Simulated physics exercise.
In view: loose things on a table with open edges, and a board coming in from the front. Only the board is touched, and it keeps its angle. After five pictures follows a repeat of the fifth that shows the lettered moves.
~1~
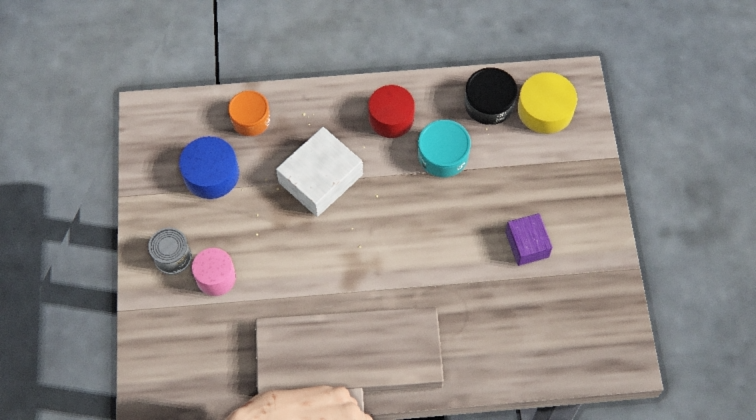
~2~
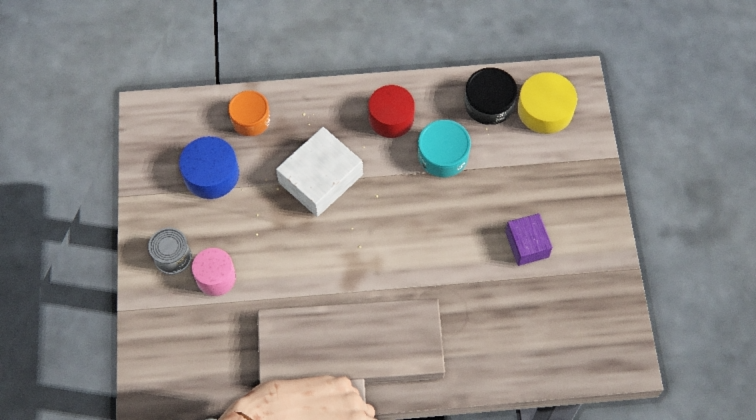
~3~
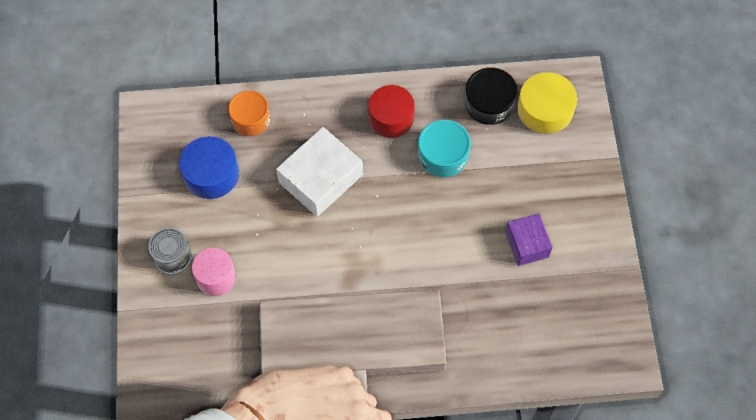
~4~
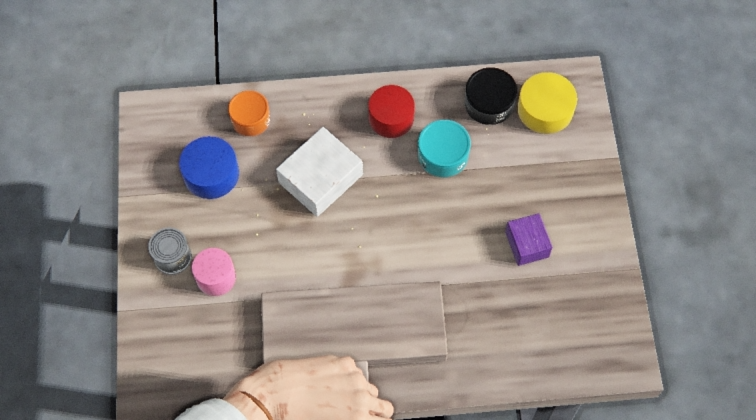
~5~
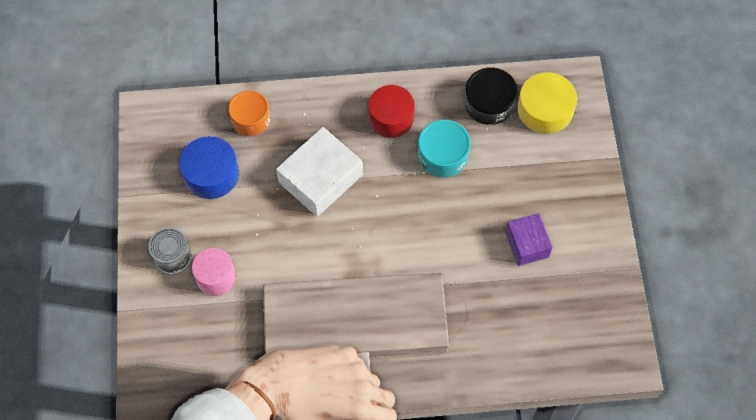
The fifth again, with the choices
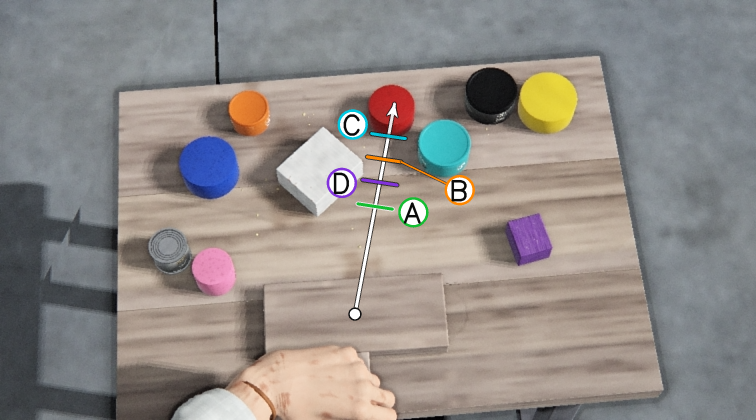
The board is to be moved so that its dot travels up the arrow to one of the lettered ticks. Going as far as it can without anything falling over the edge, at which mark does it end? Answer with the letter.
All is well up to C.
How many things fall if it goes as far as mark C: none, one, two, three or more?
By then, none.
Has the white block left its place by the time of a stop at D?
Yes.
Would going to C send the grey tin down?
No.
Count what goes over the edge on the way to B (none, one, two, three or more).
The count is none.
On the marked copy, A at (375, 207); B at (384, 160); C at (389, 136); D at (380, 183); the arrow from (355, 314) to (395, 104); the white dot at (355, 314).
With C. Early on, board (368, 251); orange tub (250, 114); black jar (491, 97).
Further on, board (380, 188); white block (324, 118); turquoise jar (443, 126).
At the end, board (389, 142); white block (315, 81); turquoise jar (440, 83); nothing has fallen.
As for the rest, A is safe but short; B is safe but short; D is safe but short.
